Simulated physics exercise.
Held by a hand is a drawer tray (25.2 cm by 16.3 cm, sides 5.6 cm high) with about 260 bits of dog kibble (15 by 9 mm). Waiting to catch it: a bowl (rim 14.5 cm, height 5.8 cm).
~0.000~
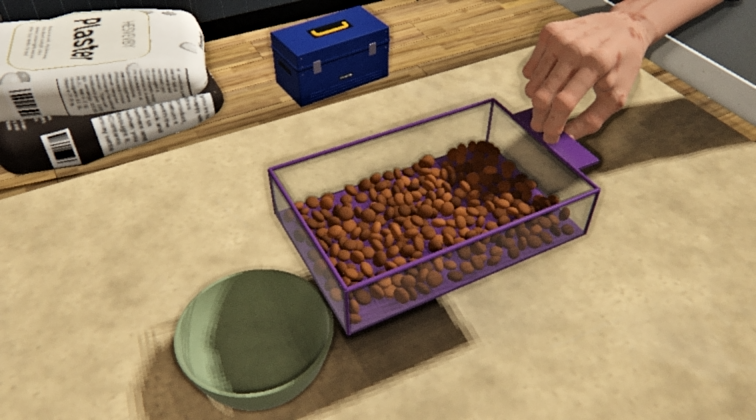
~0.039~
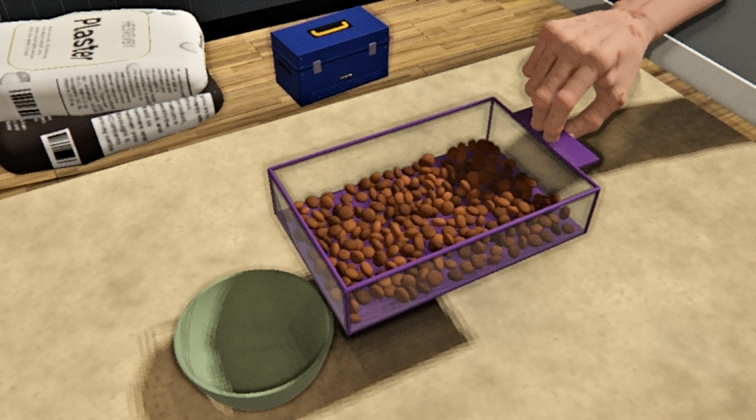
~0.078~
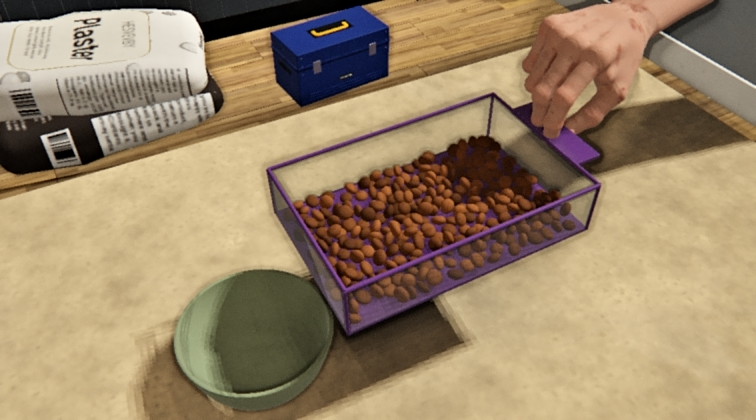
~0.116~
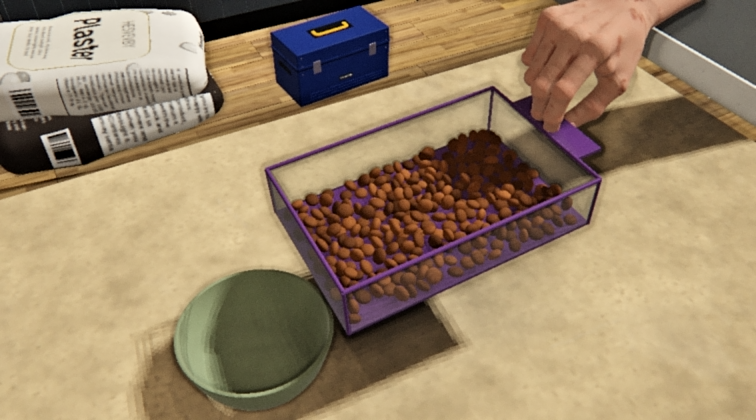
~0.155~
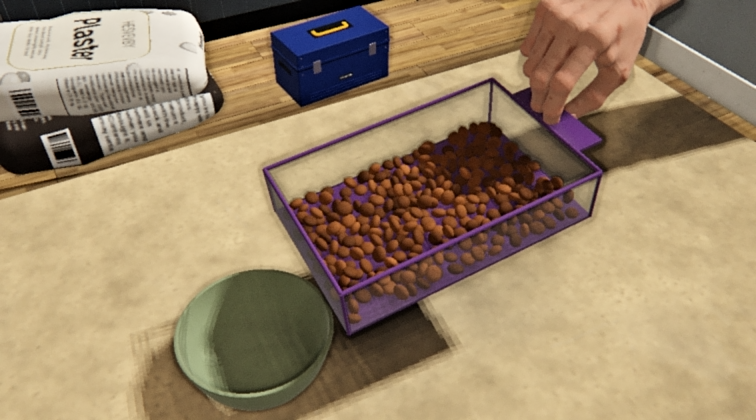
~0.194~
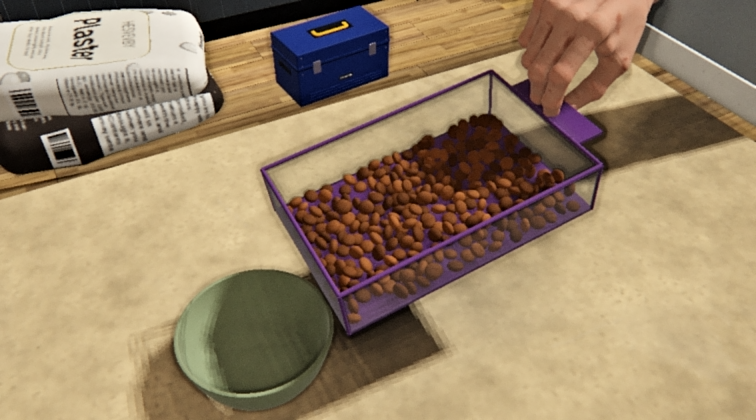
Hand holding a clear, purple-edged tray of brown kibble beside a green bowl, then slowly tilting it slightly down to the left.
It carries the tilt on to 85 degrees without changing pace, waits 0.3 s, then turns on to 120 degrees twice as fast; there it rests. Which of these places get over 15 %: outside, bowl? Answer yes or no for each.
Outside - yes, bowl - yes.
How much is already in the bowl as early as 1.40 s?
0 per cent.
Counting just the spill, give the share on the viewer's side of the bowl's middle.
Share of spill: Approx. 100 in a hundred.
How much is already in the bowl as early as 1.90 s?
Some 15 in a hundred at that moment.
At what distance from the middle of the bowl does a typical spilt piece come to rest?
I'd put it at close to 14 cm from the middle.
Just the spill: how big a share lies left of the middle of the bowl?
Near 80 per cent of the spill.
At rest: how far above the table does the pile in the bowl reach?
I'd put it at close to 5.0 cm.
After 0.85 s, tilt 48 degrees; drawer tray 100 %; middle of all pieces near (379, 180).
After 1.40 s, tilt 81 degrees; outside 5 %, drawer tray 90 %, in the air 5 %; middle of all pieces near (288, 274).
After 1.90 s, tilt 88 degrees; outside 20 %, bowl 15 %, drawer tray 70 %; middle of all pieces near (271, 321).
Then, at 2.39 s, tilt 120 degrees; outside 45 %, bowl 45 %, drawer tray 5 %, in the air 5 %; middle of all pieces near (242, 413).
At rest (3.2 s), outside 55 %, bowl 45 %, drawer tray 0 %.
